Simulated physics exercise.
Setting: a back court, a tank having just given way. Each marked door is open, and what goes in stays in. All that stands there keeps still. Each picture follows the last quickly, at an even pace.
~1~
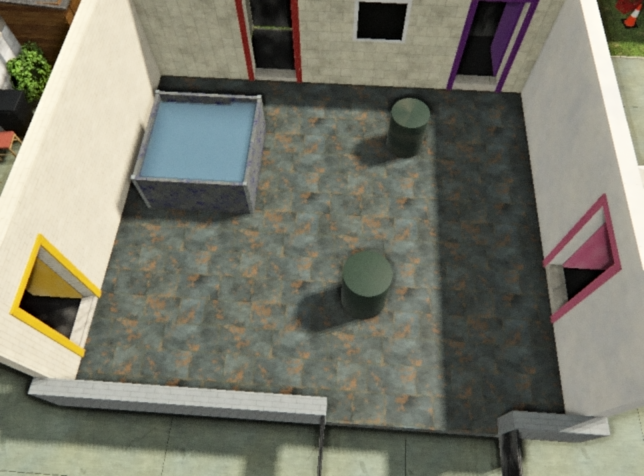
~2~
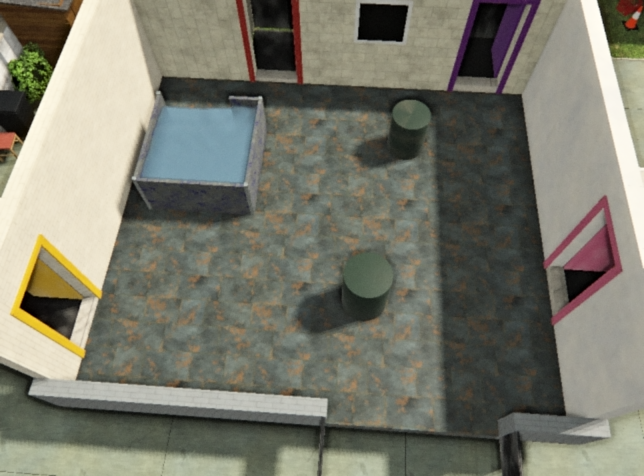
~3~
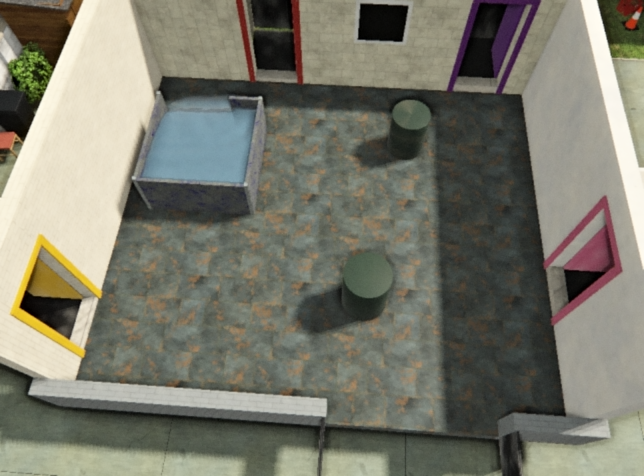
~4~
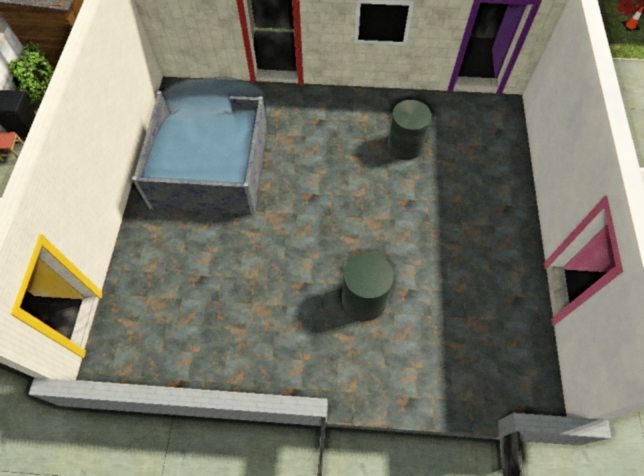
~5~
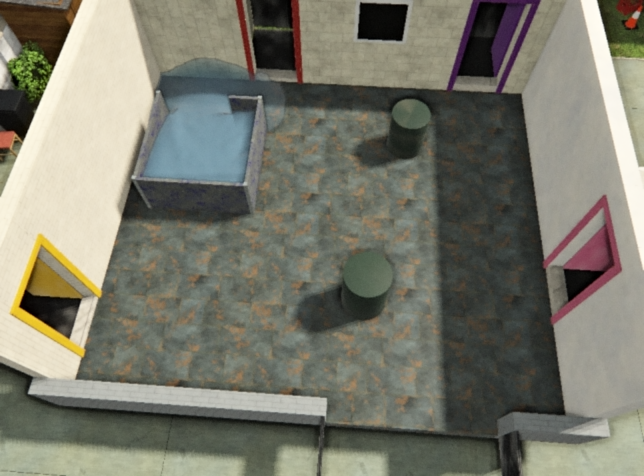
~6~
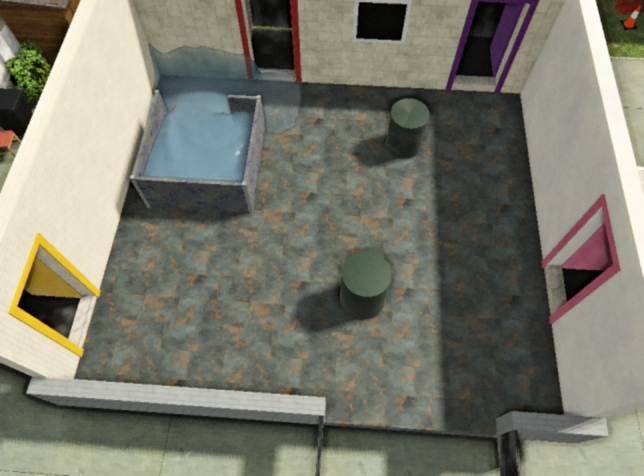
Water pours from the far side of a tank and spreads across the walled court.
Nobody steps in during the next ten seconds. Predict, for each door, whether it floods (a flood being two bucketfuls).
Prediction: The red door floods; the yellow door stays unflooded; the pink door stays unflooded; the purple door stays unflooded.
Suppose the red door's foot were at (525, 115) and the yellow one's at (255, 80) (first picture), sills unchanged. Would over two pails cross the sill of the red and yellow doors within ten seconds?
Well, the red one runs over, and as for the yellow one, it runs over.
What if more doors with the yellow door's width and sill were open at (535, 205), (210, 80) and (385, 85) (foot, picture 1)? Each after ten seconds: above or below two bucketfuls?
Note: Door one undershoots; door two overshoots; door three undershoots.
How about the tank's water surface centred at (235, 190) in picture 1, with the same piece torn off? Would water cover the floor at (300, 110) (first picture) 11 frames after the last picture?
Answer: Reached.
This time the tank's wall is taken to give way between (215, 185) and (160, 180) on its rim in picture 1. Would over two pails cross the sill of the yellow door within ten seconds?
I'd say the yellow door exceeds the limit.
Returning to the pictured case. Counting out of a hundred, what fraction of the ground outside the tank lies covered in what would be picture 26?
It comes to roughly 50 in a hundred.
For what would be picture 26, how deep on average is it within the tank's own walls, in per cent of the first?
Near 28 in a hundred.
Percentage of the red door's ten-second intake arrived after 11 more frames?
Working it through, I arrive at 50 %.
A moment on, water covers 10 % of the floor; the red door over two buckets in, the yellow door not reached, the pink door not reached, the purple door not reached.
Next, water covers 25 % of the floor; the red door over two buckets in, the yellow door not reached, the pink door not reached, the purple door wet at the sill, nothing in.
Then, water covers 50 % of the floor; the red door far over two buckets in, the yellow door wet at the sill, nothing in, the pink door not reached, the purple door wet at the sill, nothing in.
Later, water covers 85 % of the floor; the red door far over two buckets in, the yellow door under two buckets in, the pink door wet at the sill, nothing in, the purple door under two buckets in.
In the end, water covers 100 % of the floor; the red door far over two buckets in, the yellow door under two buckets in, the pink door wet at the sill, nothing in, the purple door under two buckets in.
